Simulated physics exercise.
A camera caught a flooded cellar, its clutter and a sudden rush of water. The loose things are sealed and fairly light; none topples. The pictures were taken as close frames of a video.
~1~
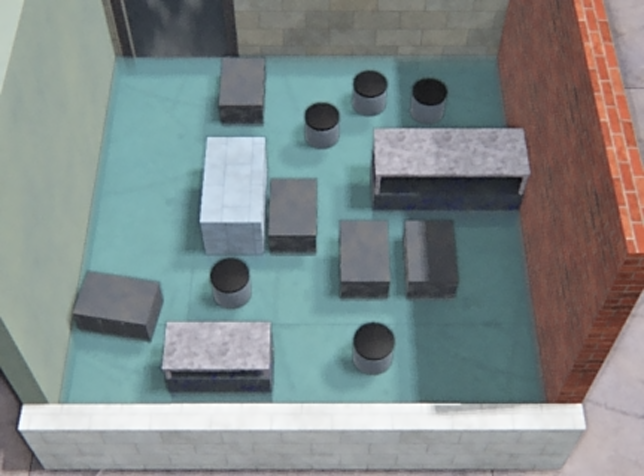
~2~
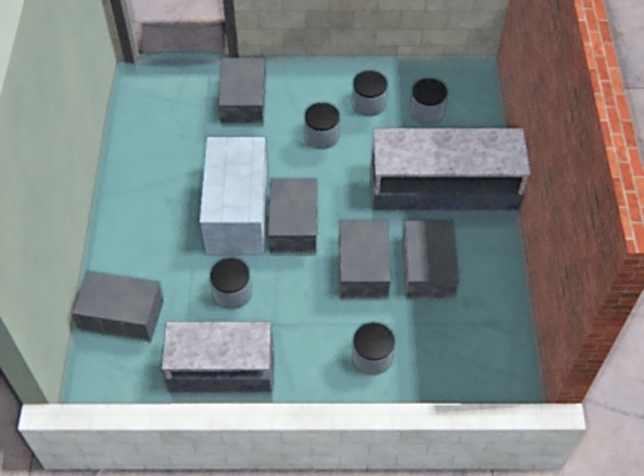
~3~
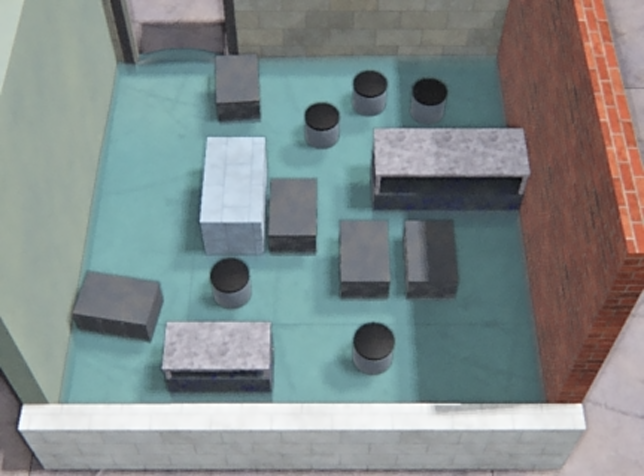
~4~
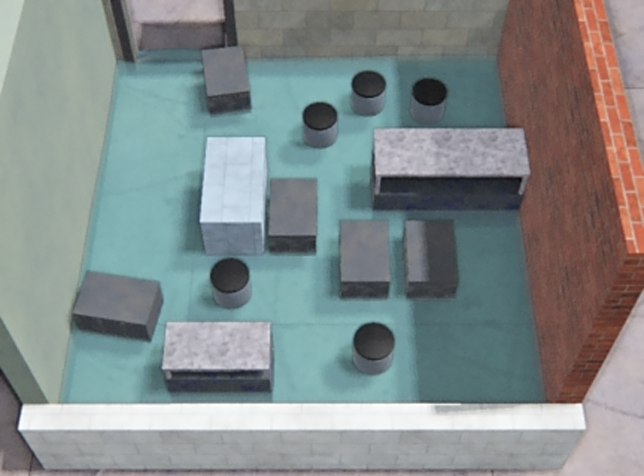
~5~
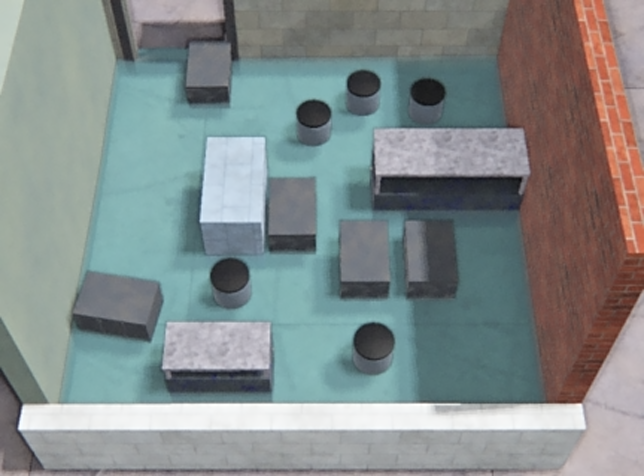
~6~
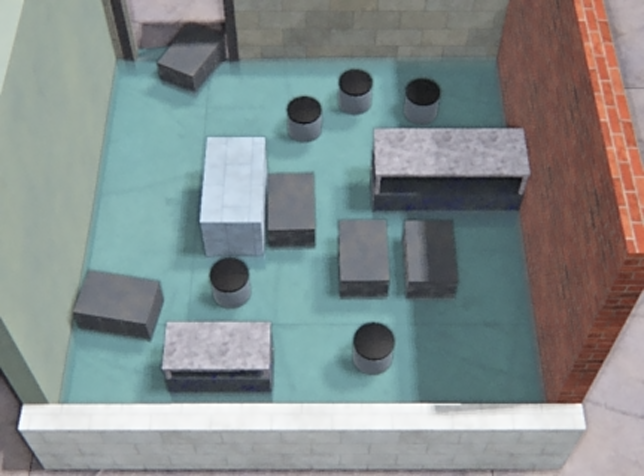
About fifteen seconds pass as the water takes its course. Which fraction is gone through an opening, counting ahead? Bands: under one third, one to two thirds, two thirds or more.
One to two thirds.
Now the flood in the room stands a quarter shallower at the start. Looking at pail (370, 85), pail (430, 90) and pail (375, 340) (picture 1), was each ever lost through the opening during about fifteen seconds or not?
Swept away, held back, held back.
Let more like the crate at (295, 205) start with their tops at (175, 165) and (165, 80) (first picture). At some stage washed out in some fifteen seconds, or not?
Exits, exits.
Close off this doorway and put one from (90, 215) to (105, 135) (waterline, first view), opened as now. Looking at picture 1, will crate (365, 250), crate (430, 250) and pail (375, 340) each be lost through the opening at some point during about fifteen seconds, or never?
In sequence: Remains, remains, remains.
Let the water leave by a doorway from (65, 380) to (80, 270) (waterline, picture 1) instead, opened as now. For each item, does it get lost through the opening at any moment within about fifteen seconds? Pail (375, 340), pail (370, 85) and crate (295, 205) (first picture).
Per object, as asked: Not flushed / not flushed / flushed.
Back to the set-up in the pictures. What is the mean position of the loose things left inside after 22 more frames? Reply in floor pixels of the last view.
I'd say somewhere close to (262, 191).
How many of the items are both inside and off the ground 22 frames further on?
I count 6.
A moment on, 1 of 10 are out; 9 afloat.
Next, 2 of 10 are out; 8 afloat.
Later, 4 of 10 are out; 6 afloat.
In the end, 6 of 10 are out; 4 afloat.
